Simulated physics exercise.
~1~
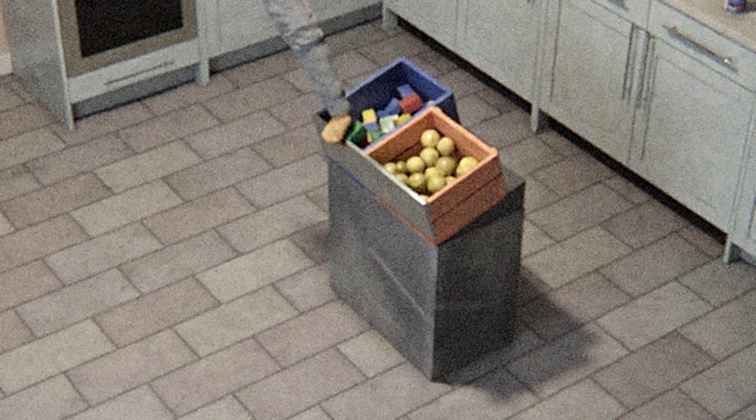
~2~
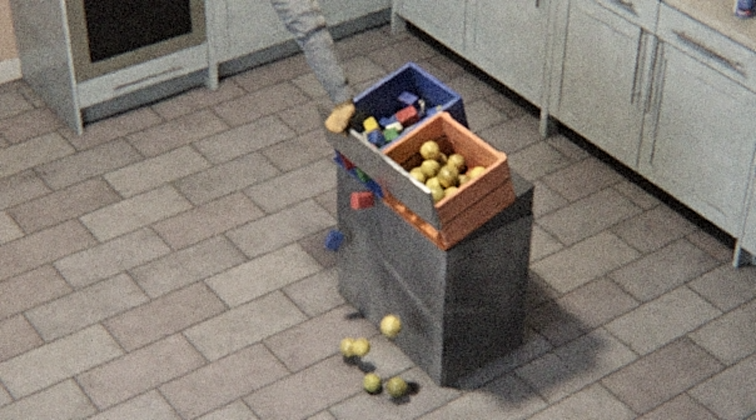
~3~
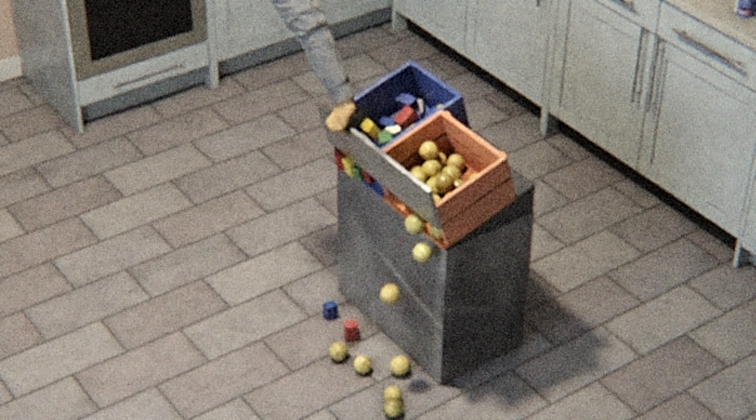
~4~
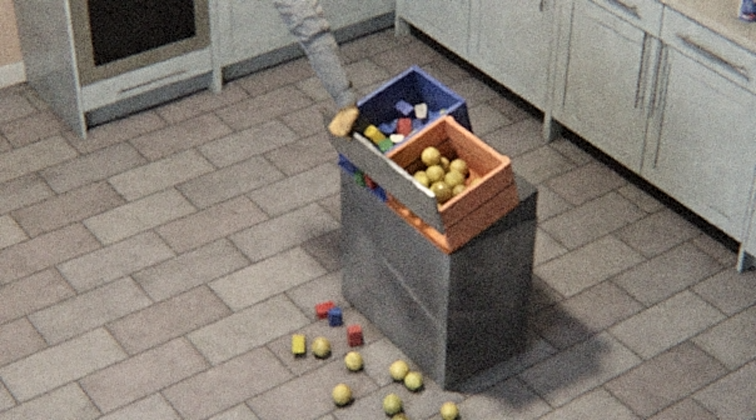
In this clip, a hand holds the raised gate of two sloping bins on a gray stand in a kitchen, and yellow apples and a few toy bricks drop out and scatter on the tiled floor, while many apples and bricks remain in the orange and blue bins.
